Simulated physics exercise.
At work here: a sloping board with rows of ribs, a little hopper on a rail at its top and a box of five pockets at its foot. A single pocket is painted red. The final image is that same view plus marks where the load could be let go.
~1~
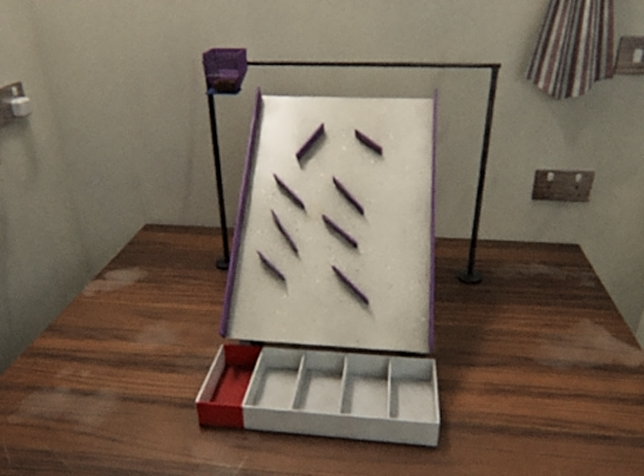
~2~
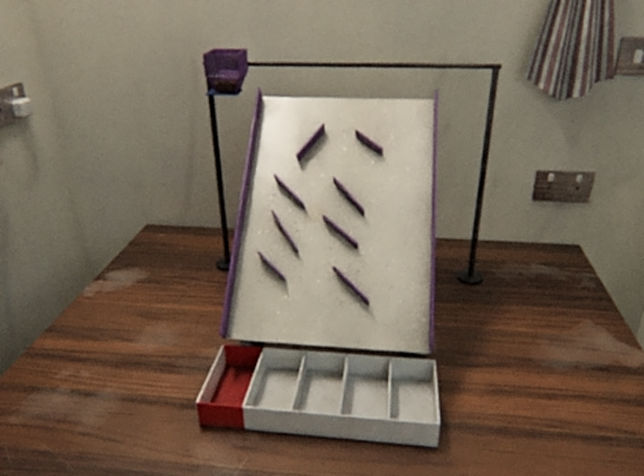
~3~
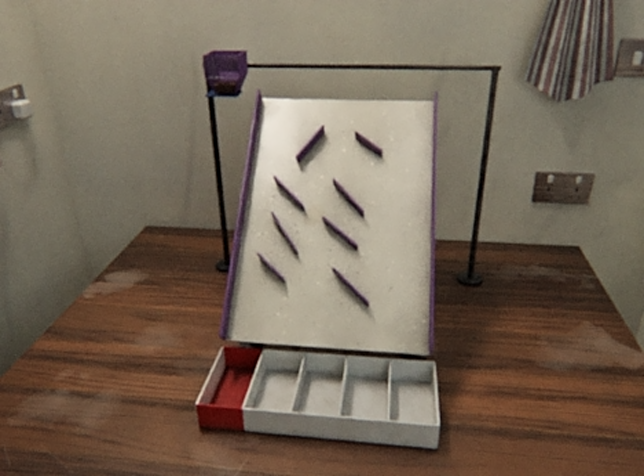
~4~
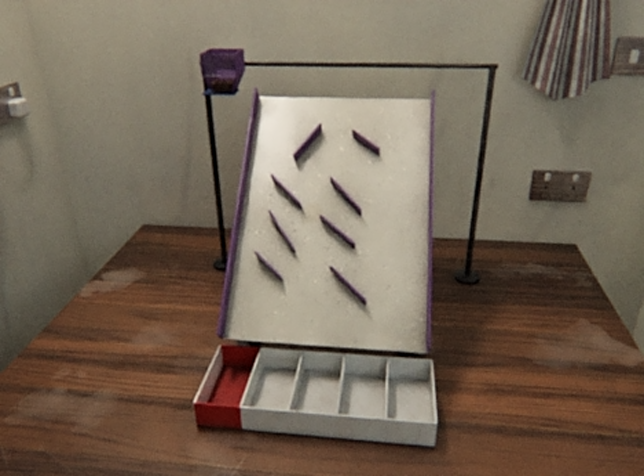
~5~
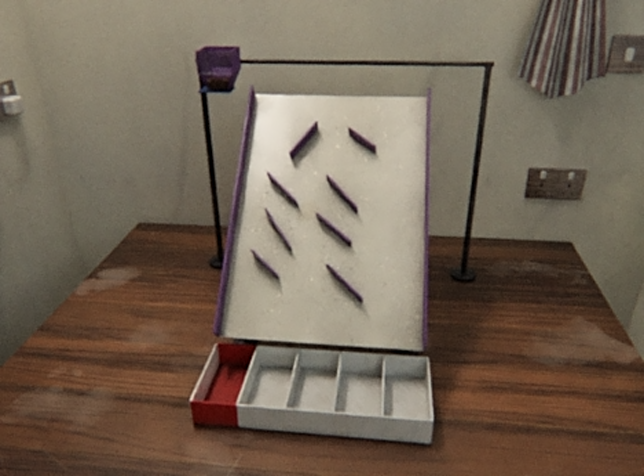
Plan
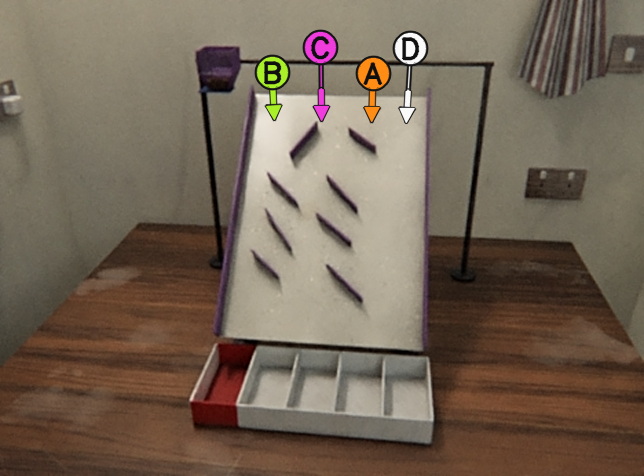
On a wooden table in a plain room, a sloping board with slanted ribs stood above a box with one red pocket at its left end, and nothing moved except the view, which shifted slightly.
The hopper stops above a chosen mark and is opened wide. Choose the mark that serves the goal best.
Take B.
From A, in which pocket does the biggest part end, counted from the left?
The fifth from the left.
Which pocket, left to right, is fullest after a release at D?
The fifth.
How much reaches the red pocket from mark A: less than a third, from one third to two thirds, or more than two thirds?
Less than a third.
On the marked copy, mark A meets the board at (371, 116); mark B meets the board at (274, 114); mark C meets the board at (321, 115); mark D meets the board at (406, 117).
With A, only a few in the red pocket, all but a few in other pockets, a small share outside the box.
With B, close to half in the red pocket, close to a third in other pockets, close to a quarter outside the box.
With C, a small share in the red pocket, the bulk in other pockets, a small share outside the box.
With D, none at all in the red pocket, the bulk in other pockets, close to a quarter outside the box.
